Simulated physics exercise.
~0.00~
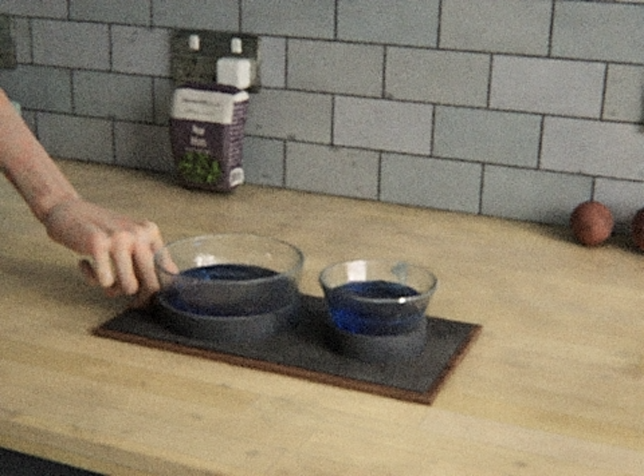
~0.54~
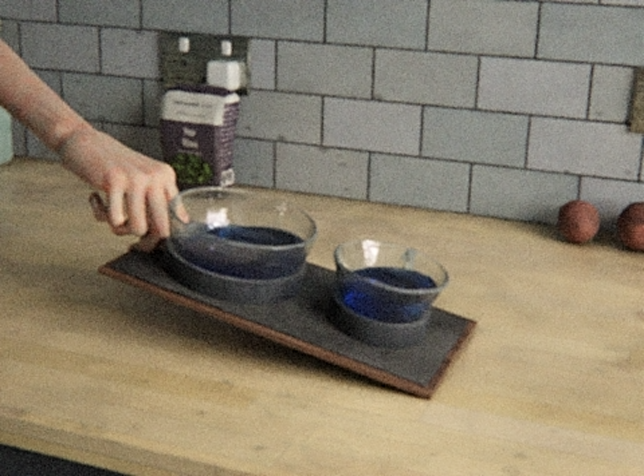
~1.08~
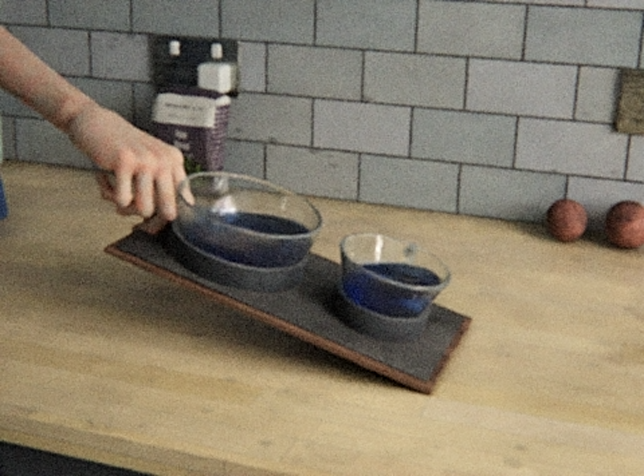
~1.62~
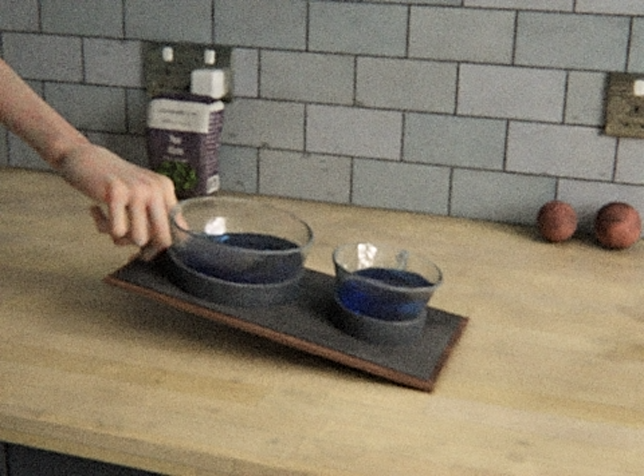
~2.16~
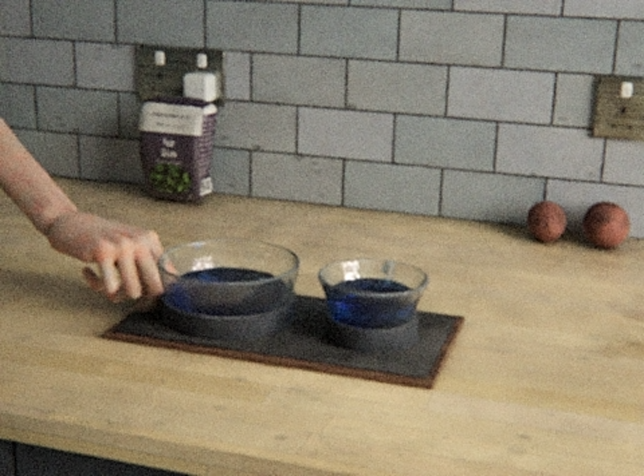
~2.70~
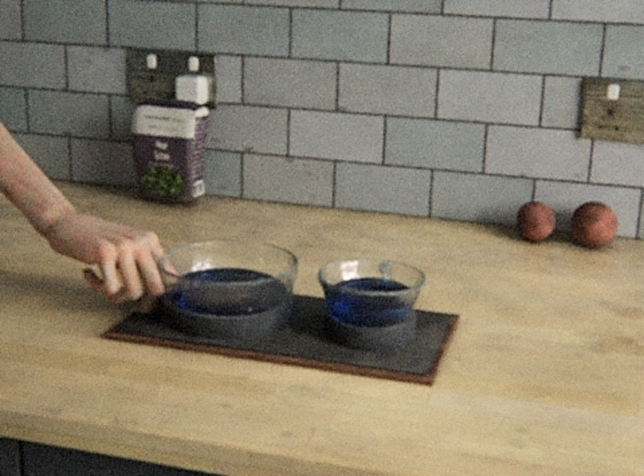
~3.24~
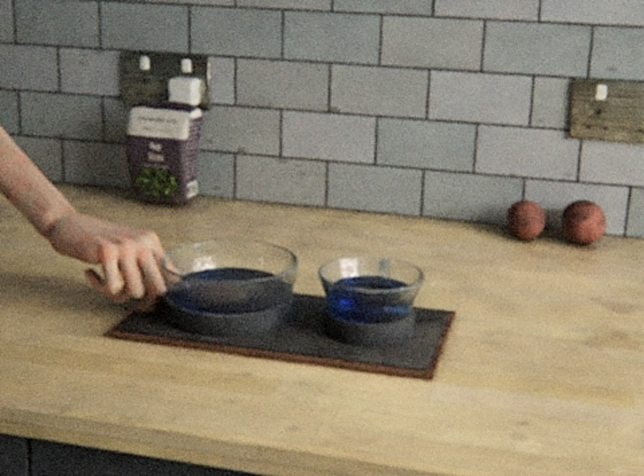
A hand tilts a tray holding two glass bowls of blue liquid, then lowers it flat.
